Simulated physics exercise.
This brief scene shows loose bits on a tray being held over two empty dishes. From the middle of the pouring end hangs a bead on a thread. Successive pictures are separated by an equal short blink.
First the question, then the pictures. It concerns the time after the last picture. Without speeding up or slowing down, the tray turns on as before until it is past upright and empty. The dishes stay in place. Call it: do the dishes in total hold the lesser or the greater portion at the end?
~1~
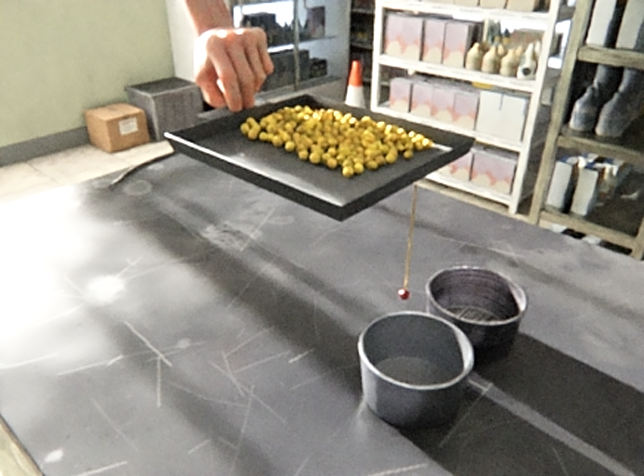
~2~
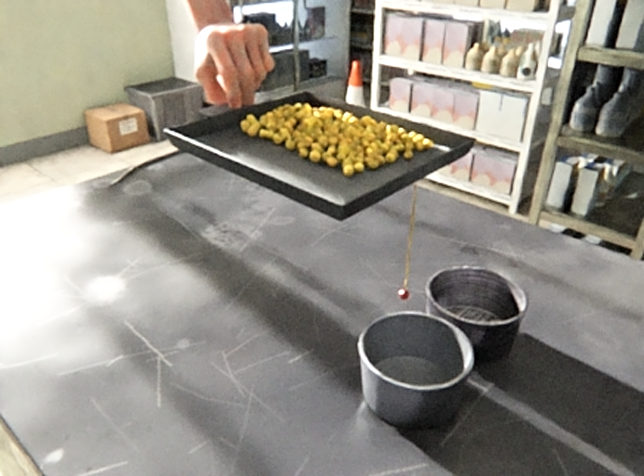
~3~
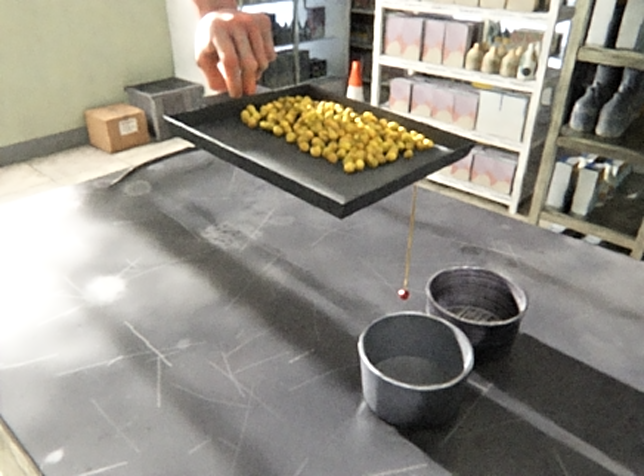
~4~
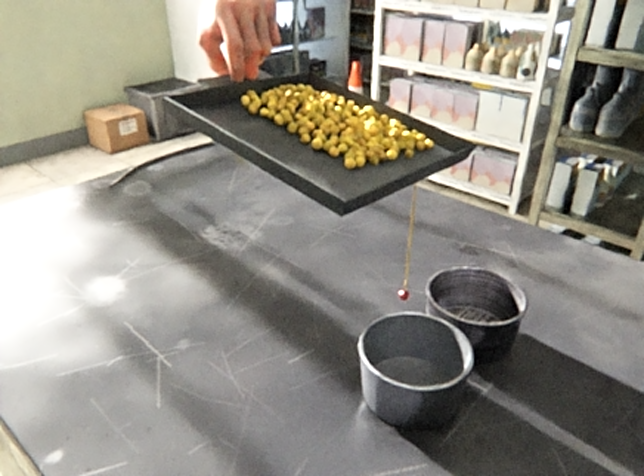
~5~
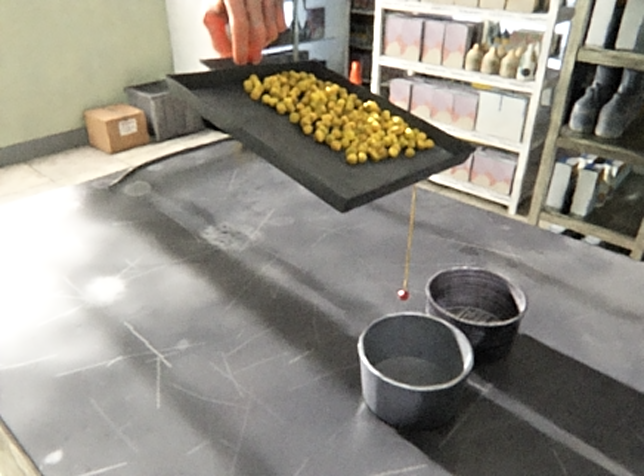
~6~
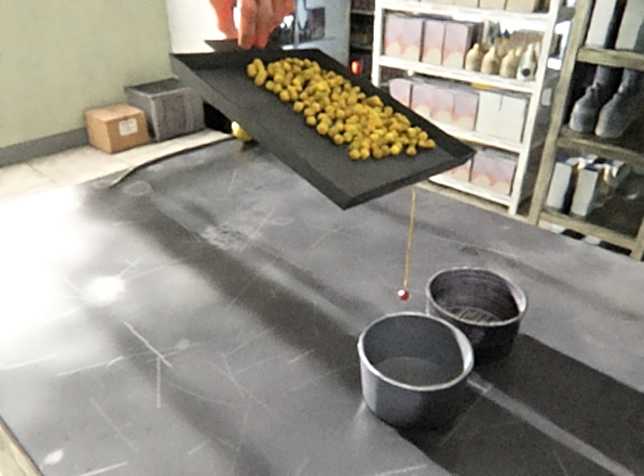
In total they hold the greater portion.
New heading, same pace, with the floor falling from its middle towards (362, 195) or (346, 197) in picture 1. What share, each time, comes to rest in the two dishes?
50 %, give or take, and then 30 %.
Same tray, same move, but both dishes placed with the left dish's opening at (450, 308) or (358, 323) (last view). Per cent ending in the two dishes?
Trial 1 70%, trial 2 50%.
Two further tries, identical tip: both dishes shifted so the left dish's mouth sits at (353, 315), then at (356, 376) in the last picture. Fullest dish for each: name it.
Place 1: The one on the right side; place 2: The one on the right side.
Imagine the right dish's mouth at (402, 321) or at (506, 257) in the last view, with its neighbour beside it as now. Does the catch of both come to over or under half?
Well, the minor share the first time and the bulk the second time.
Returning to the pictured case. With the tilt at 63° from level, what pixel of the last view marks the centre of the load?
(422, 114).
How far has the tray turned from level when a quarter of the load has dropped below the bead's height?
Angle: Close to 110°.
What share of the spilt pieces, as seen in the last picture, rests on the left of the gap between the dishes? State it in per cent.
I make it about 30 percent or so.
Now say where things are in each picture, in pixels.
Corners of the pouring end at (342, 202) and (470, 137), level; middle of the load at (333, 133), puffed corn balls; left dish at (461, 392); right dish at (517, 331); bead on its thread at (405, 295), in the first frame.
Corners of the pouring end at (342, 201) and (470, 138), level; middle of the load at (333, 132), in the second frame.
Corners of the pouring end at (343, 199) and (471, 140), tipped barely, lowest at the right corner; middle of the load at (334, 127), in the third frame.
Corners of the pouring end at (345, 197) and (471, 144), tipped a little, lowest at the right corner; middle of the load at (335, 119), in the fourth frame.
Corners of the pouring end at (348, 194) and (471, 147), tipped a little, lowest at the right corner; middle of the load at (337, 111), in the fifth frame.
Corners of the pouring end at (351, 192) and (472, 150), tipped clearly, lowest at the right corner; middle of the load at (341, 104); left dish at (461, 393); right dish at (517, 331), in the sixth frame.
Soon, tray tipped steeply; nearly all on the tray; a stray few in the air.
A while on, tray tipped past a quarter turn; nearly all on the tray; a stray few in the right dish; a stray few in the air.
Towards the end, tray tipped past a quarter turn; a small part in the left dish; about two thirds in the right dish; about a quarter outside both.
Finally, tray tipped past a quarter turn; a small part in the left dish; about two thirds in the right dish; about a quarter outside both.
